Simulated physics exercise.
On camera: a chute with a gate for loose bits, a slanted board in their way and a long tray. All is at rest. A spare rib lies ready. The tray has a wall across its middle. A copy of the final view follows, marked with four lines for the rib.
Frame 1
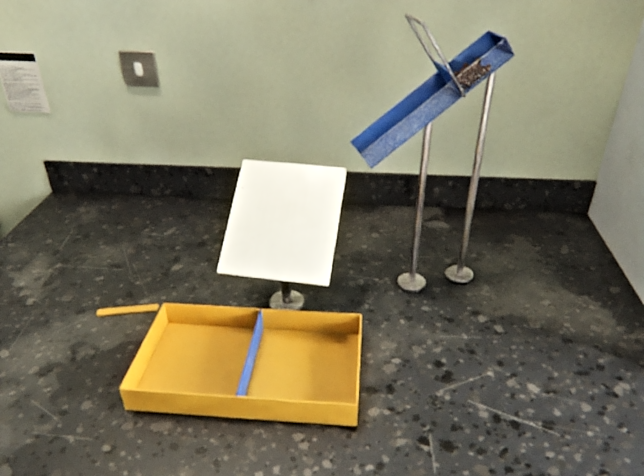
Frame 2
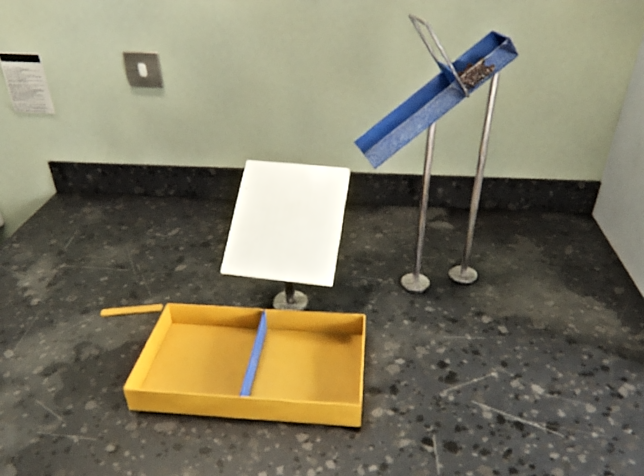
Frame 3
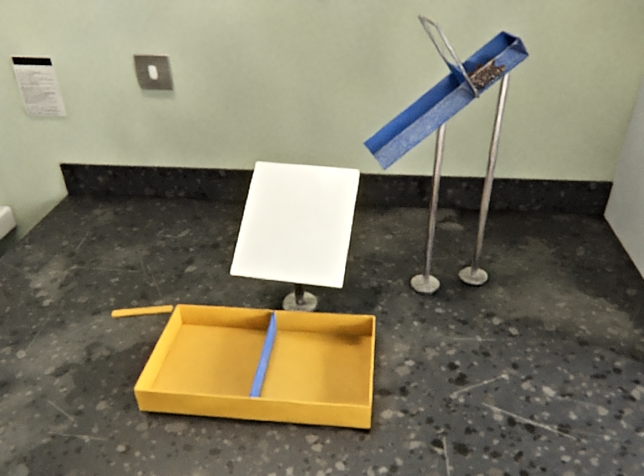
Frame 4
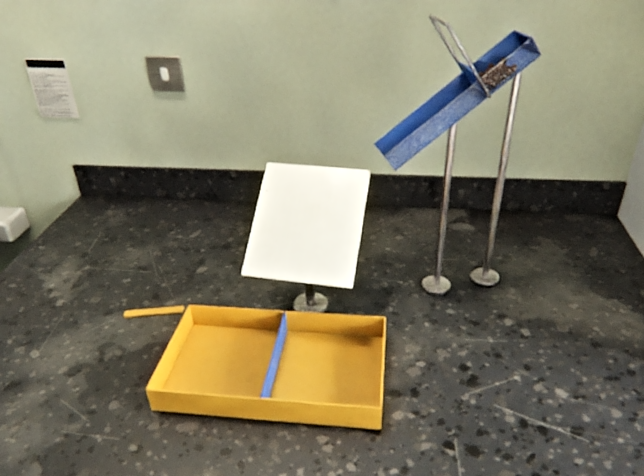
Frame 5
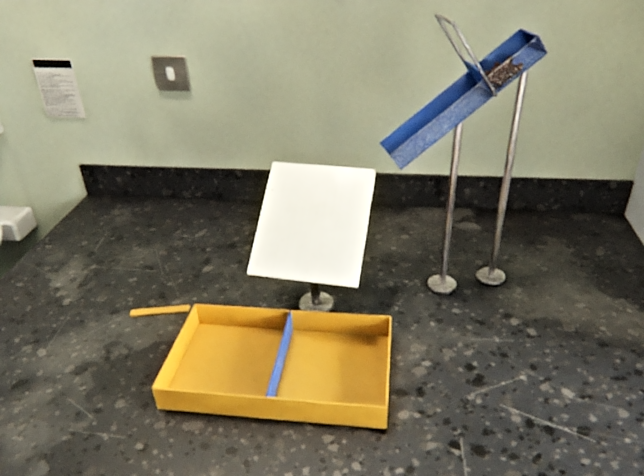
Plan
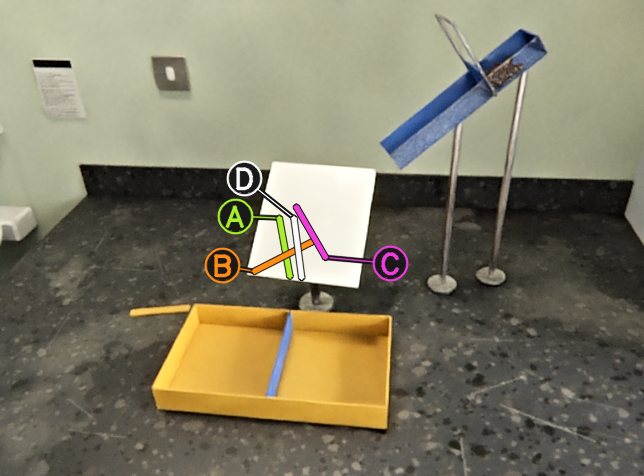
A blue chute holding small brown bits behind its gate stood above a tilted white board and a divided yellow tray, and nothing moved except the view, which shifted so everything slid slightly right.
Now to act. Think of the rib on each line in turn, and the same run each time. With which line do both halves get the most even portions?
It is B.
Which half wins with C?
More lands on the right.
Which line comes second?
That is line A.
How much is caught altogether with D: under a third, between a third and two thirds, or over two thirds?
Over two thirds.
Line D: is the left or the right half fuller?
More lands on the right.
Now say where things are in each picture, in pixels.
In the first picture, load behind the gate (467, 79), allspice berries; lip of the chute (366, 162), sloping fairly steeply.
In the second picture, middle of the board (287, 219), tilted fairly steeply; middle of its low edge (275, 279); of its high edge (298, 164).
In the third picture, front corners of the tray (135, 389) and (370, 407); front end of its middle wall (250, 398); gate still shut (457, 70).
In the fourth picture, middle of the load (492, 80); lip (390, 164).
In the fifth picture, middle of the load (498, 78); lip (395, 163).
On the marked copy, line A from (279, 218) to (289, 276); line B from (312, 241) to (254, 271); line C from (296, 207) to (325, 257); line D from (293, 218) to (301, 277).
Choosing A, of what is caught, roughly a quarter in the left half, the larger part in the right.
Choosing B, of what is caught, roughly half in the left half, roughly half in the right.
Choosing C, of what is caught, not one piece in the left half, every piece in the right.
Choosing D, of what is caught, not one piece in the left half, every piece in the right.
